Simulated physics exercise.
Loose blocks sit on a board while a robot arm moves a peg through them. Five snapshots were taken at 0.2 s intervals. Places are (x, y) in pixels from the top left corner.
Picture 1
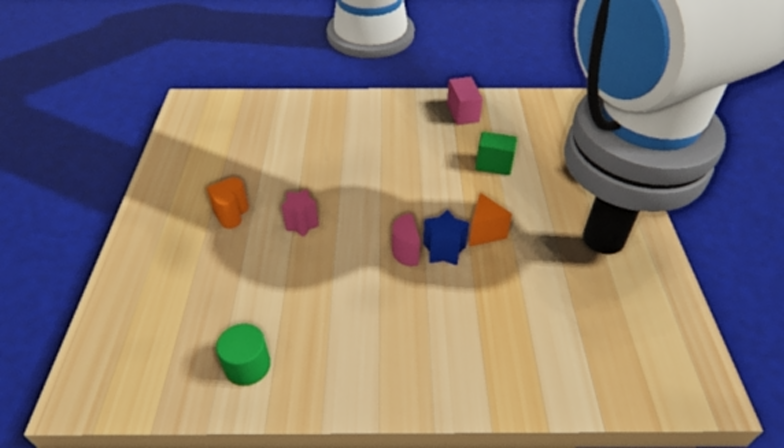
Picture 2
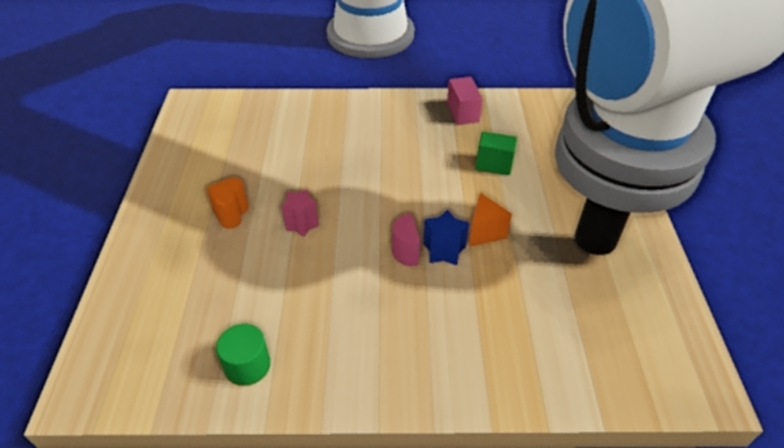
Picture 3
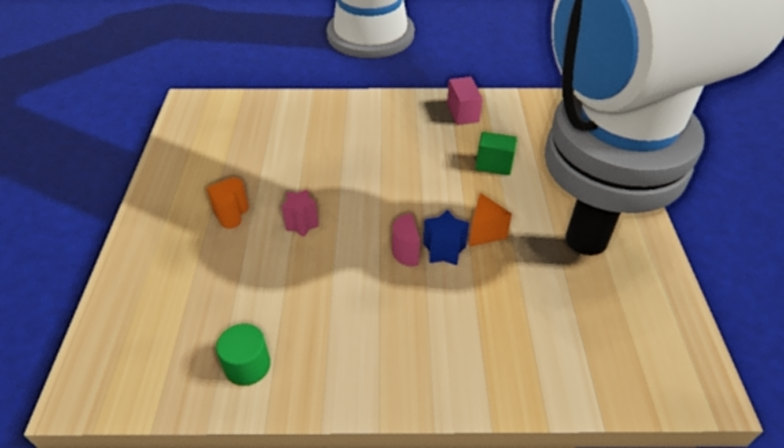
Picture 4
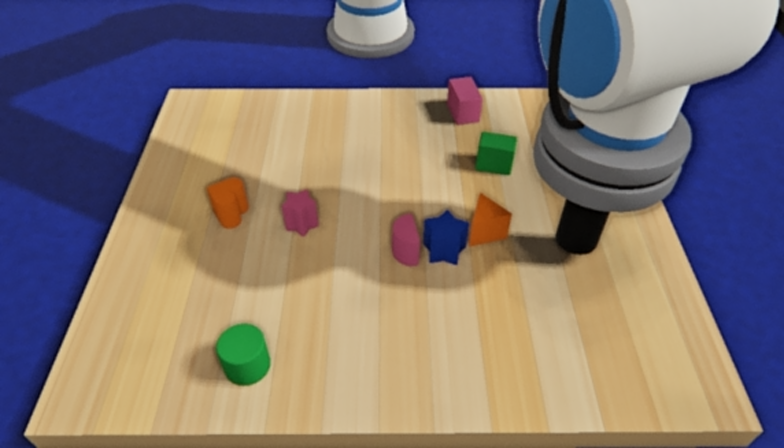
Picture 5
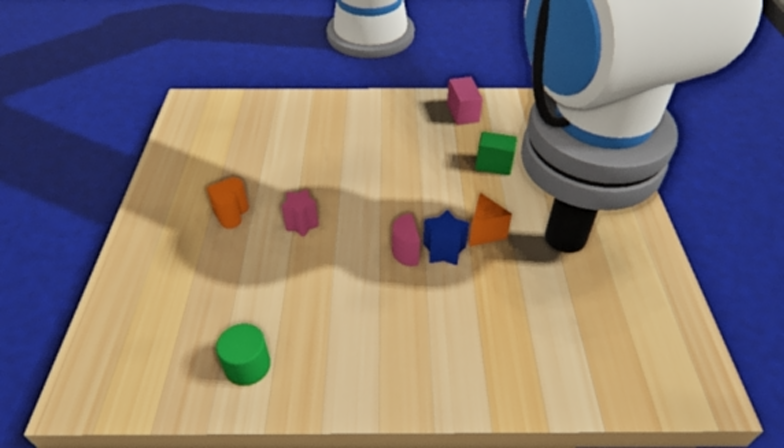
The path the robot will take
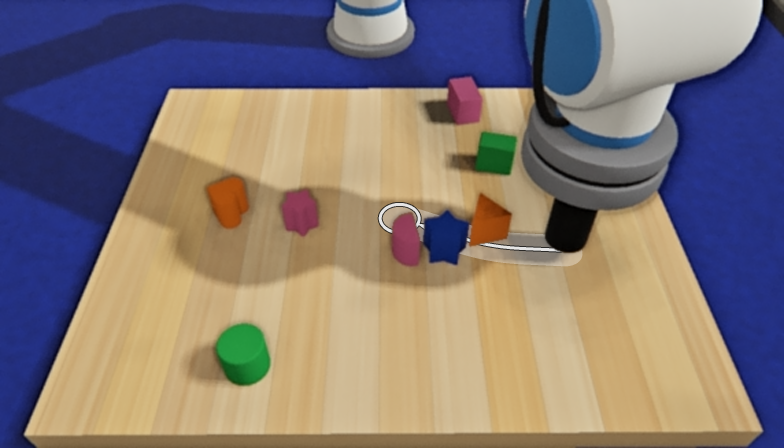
The footage shows a robot arm holding a black peg over the right side of a wooden board scattered with colourful blocks. The peg moves slightly left, nearing the orange triangular block, while all the blocks remain still.
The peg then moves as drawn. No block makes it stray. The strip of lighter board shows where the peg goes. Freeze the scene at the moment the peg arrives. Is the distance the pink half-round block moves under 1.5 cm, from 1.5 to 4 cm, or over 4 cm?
Once the path is done, the pink half-round block lies 1.5 to 4 cm from its present place.
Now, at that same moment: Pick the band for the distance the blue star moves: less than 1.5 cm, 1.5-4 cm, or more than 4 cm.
I'd go with over 4 cm for this block.
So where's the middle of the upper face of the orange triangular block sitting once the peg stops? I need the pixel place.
Its top middle will sit at (412, 173).
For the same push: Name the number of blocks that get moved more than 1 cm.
I predict three or more.
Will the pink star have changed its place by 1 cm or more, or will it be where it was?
The pink star does not move.
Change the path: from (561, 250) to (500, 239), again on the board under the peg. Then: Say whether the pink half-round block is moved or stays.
That one stays where it is.
Path on the board, from (561, 250) by way of (505, 247) and (450, 234) to (400, 218).
The first path, step by step. One third of the way, peg (507, 235); orange triangular block (477, 205).
Two thirds of the way, peg (450, 222); pink half-round block (387, 234), turned 35° anticlockwise; blue star (414, 223), turned 30° anticlockwise; orange triangular block (435, 188).
At the end, peg (400, 206); pink star in place; pink half-round block (379, 243), turned 60° anticlockwise; blue star (386, 218), turned 90° anticlockwise; orange triangular block (412, 173), turned 40° clockwise.
